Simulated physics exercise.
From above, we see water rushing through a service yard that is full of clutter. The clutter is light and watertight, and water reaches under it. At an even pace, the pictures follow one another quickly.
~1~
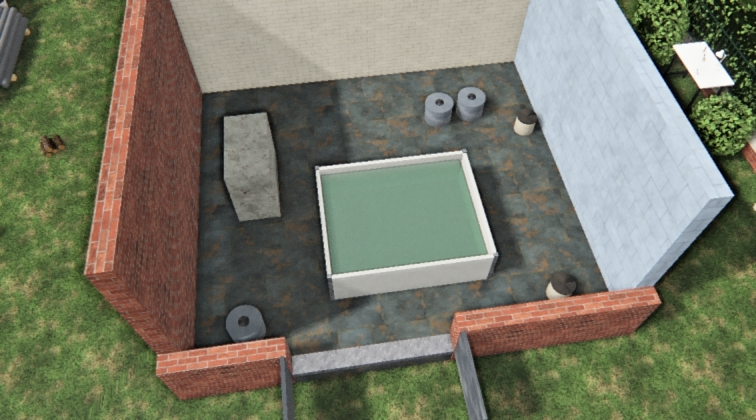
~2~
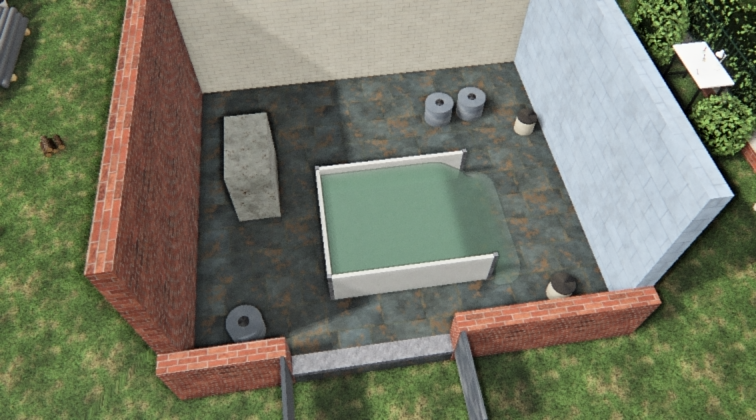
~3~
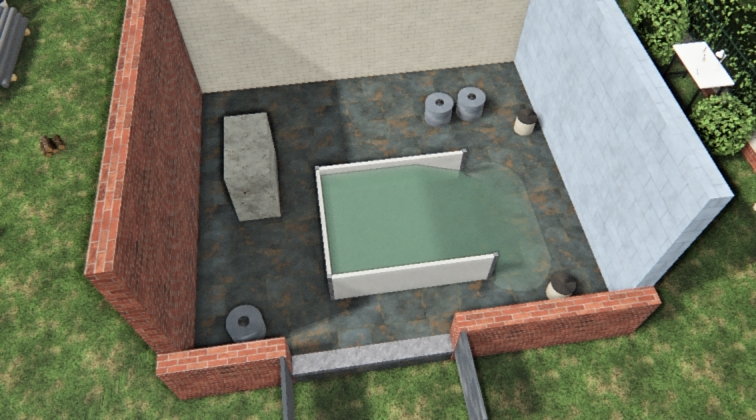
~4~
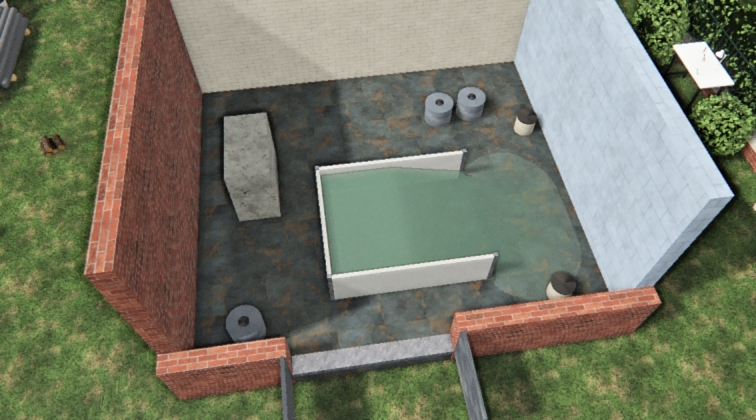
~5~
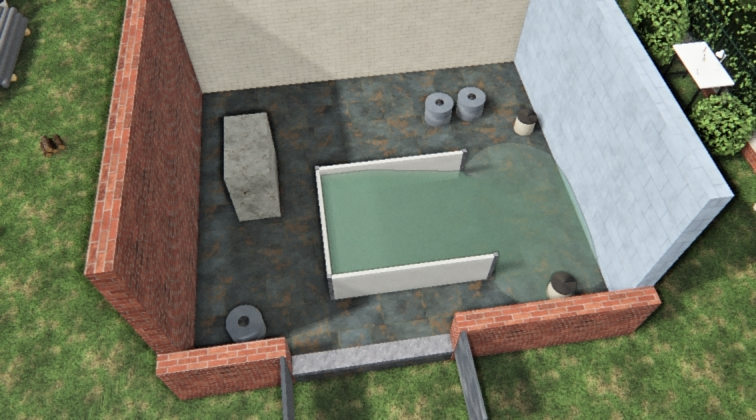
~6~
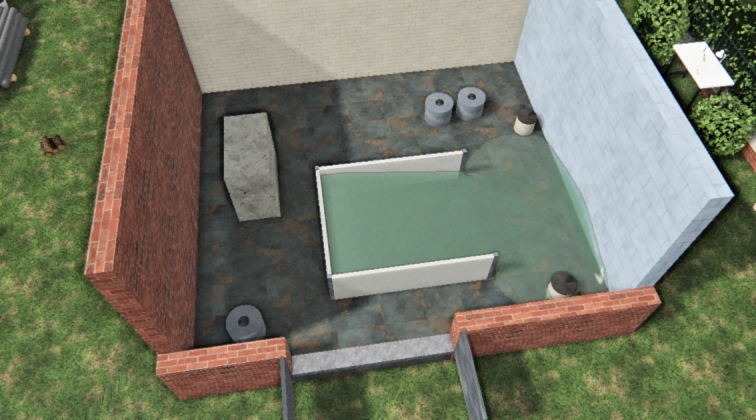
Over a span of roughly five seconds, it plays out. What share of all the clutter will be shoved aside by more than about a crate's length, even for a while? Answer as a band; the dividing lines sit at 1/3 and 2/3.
2/3 or more.
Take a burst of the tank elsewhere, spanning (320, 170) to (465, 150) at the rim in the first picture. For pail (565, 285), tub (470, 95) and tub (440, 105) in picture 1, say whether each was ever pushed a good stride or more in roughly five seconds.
The first: Never got that far; the second: Got that far; the third: Got that far.
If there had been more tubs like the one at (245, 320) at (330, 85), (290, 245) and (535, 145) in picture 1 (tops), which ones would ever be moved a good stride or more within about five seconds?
Per listing: Cleared out, largely stays, cleared out.
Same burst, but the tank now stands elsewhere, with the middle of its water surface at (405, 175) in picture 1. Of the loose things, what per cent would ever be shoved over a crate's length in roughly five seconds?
Estimate: Near 80 per cent of them.
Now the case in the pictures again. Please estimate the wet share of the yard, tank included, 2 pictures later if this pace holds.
30 per cent or so.
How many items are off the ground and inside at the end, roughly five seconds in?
I count 4.
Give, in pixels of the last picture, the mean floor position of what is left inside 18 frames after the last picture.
Mean floor position: Approx. (346, 183) px, last view.
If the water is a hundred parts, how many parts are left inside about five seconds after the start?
96 %.
A moment on, 0 of 5 are well off their spots; 0 afloat.
Next, 1 of 5 are well off their spots; 1 afloat.
Later, 3 of 5 are well off their spots; 1 afloat.
In the end, 5 of 5 are well off their spots, and 5 have been at some point; 4 afloat.
